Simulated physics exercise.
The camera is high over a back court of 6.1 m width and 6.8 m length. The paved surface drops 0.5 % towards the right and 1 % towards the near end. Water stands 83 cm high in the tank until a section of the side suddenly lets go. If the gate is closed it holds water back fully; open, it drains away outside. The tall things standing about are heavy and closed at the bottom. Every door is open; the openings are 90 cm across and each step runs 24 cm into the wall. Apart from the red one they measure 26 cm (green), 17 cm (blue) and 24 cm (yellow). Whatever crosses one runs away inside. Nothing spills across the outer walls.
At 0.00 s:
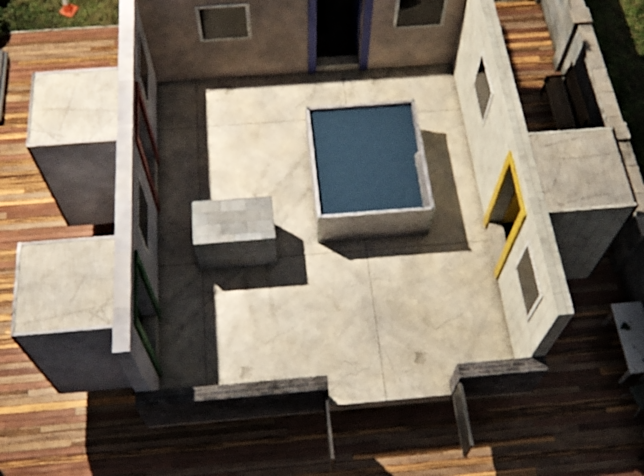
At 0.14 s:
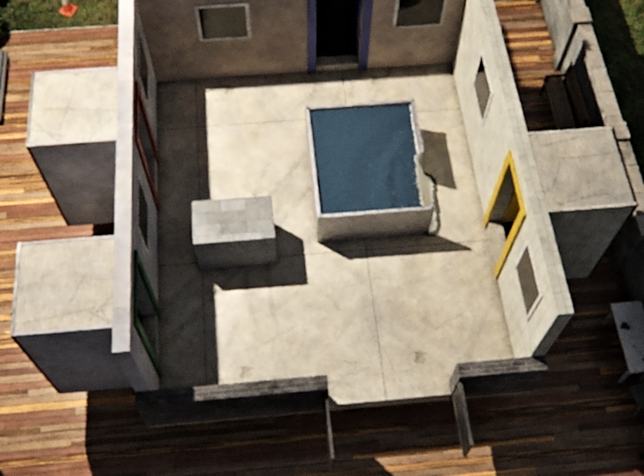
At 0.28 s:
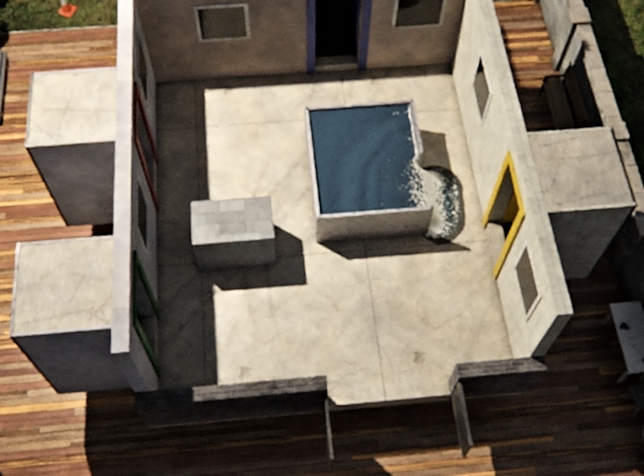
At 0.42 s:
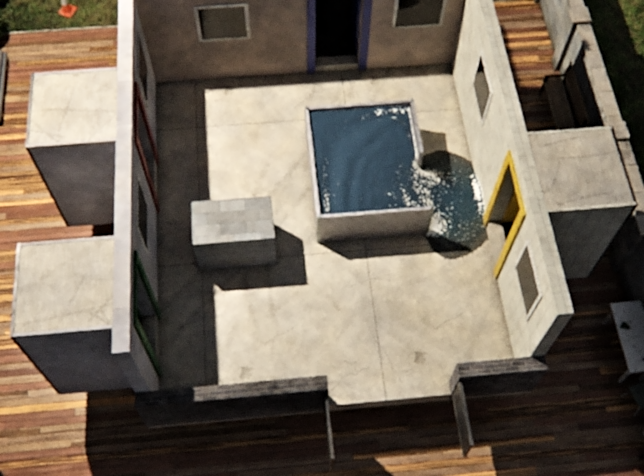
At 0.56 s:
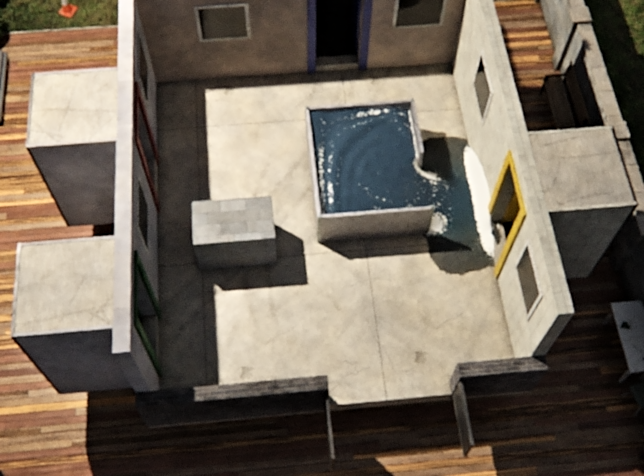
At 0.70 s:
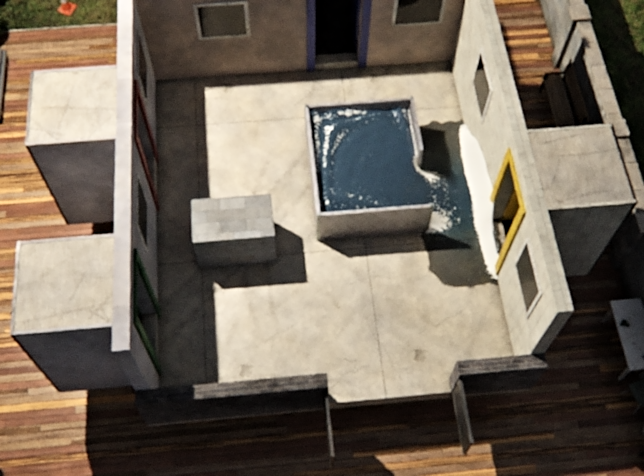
Walled courtyard seen from above, with water pouring through a gap in a raised tank's right side and spreading beside the yellow doorway.
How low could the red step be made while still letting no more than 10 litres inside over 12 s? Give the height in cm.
At least 7.5 cm or so.
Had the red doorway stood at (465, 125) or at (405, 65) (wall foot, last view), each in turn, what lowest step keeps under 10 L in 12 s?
Roughly 10.0 and 27 cm.
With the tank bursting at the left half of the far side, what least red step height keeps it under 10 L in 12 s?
Then roughly 7.5 cm.
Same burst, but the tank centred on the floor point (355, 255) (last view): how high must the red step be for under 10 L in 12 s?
About 9.5 cm.
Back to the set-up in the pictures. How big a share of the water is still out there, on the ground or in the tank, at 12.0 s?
Some 74 per cent remains.
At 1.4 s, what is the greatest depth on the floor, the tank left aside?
Up to some 63 cm.
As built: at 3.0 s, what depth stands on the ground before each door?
Depths in cm: Red 0, green 0, blue 12, yellow 27.
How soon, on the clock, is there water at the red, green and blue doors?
Arrival: Red 4.5 s, green 4.5 s, blue 2.0 s.
After 1.4 s water covers 20 % of the floor, deepest (63 cm) near (475, 208); it has not reached the red door.
After 3.0 s water covers 40 % of the floor, deepest (38 cm) near (473, 200); it has not reached the red door.
After 12.0 s water covers 95 % of the floor, deepest (12 cm) near (484, 251); 7 cm at the red door, 0 litres in over its 26 cm step.
At the red door as built, the water arrived by 4.7 s and peaked near 11 cm at 5.4 s.
With a step of 6.5 cm, 17 litres would have come in within the 12 s; with 9 cm, 2 litres. So under 10 litres takes about 7.5 cm.
